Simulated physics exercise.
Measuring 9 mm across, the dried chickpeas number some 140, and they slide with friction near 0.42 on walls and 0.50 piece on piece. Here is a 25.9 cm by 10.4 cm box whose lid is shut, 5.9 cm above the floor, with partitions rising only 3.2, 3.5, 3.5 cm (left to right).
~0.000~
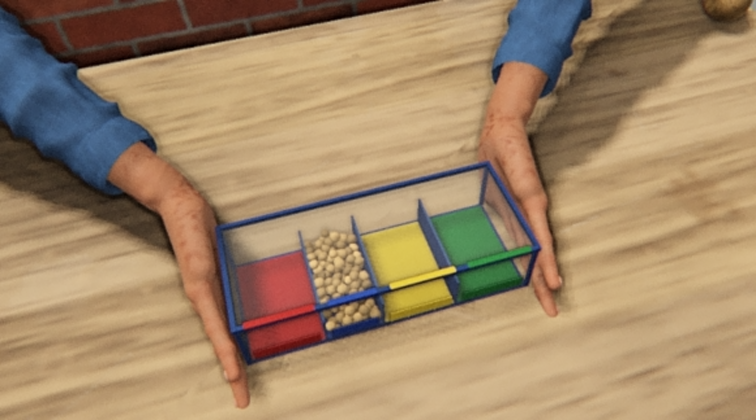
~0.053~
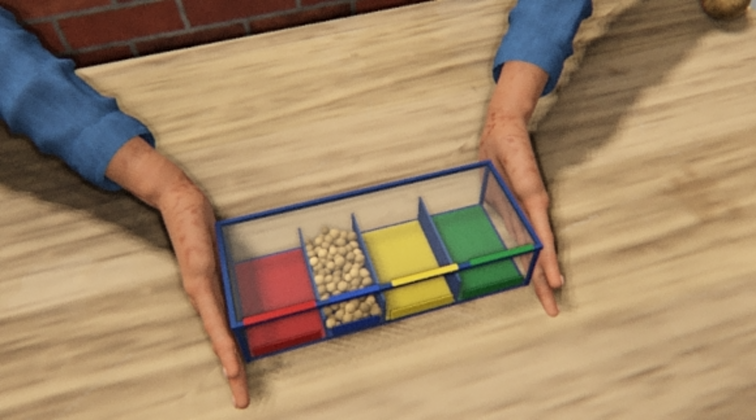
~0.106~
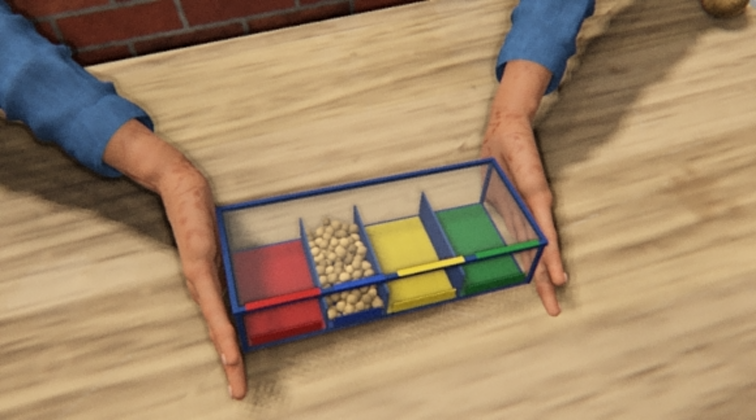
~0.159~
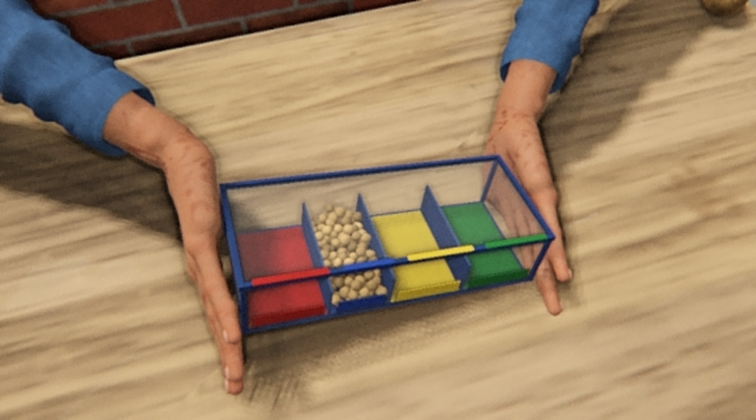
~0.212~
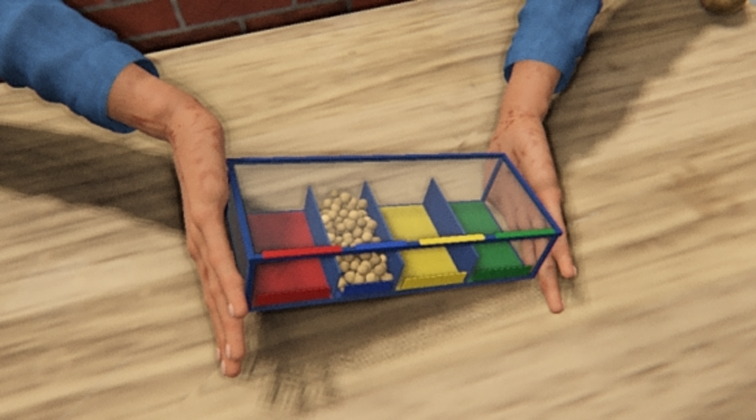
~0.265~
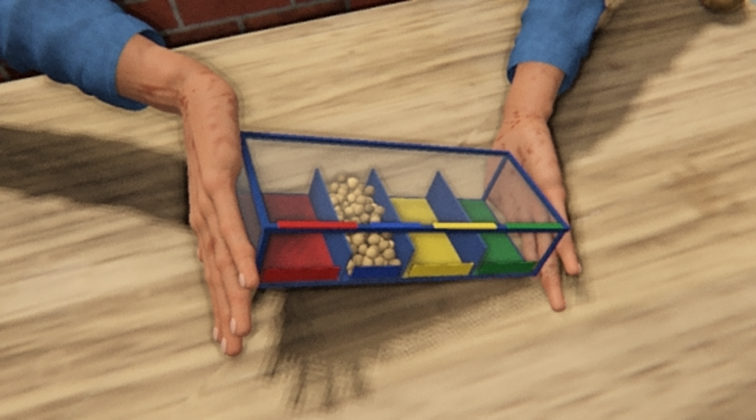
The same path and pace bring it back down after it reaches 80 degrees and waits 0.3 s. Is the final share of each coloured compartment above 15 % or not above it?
Red: It'll probably finish at or short of fifteen percent of the pieces; blue: It'll probably finish past fifteen percent of the pieces; green: It'll probably finish past fifteen percent of the pieces; yellow: It'll probably finish at or short of fifteen percent of the pieces.
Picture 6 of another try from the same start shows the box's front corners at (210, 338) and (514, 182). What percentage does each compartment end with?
Red 15 %; blue 80 %; green 0 %; yellow 0 %.
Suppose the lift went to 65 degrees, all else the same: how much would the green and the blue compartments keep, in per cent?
Result - green at 5 percent, blue at 95 percent.
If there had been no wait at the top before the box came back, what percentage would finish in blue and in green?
That would leave blue with 65 percent and green with 20 percent.
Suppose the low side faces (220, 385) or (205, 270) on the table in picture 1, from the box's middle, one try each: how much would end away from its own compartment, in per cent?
Roughly 35 % for the first direction, roughly 30 % for the second.
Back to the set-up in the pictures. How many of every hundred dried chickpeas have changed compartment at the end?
Near 30 per cent, all told.
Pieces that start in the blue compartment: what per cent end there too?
70 per cent, roughly.
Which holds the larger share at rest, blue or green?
The blue compartment.
After 1.05 s, tilt 80 degrees; blue 75 %, green 15 %, yellow 5 %.
After 1.57 s, tilt 41 degrees; blue 70 %, green 25 %, yellow 5 %.
After 2.15 s, tilt 0 degrees; blue 70 %, green 25 %, yellow 5 %.
At rest (2.7 s), red 0 %, blue 70 %, green 25 %, yellow 5 %.
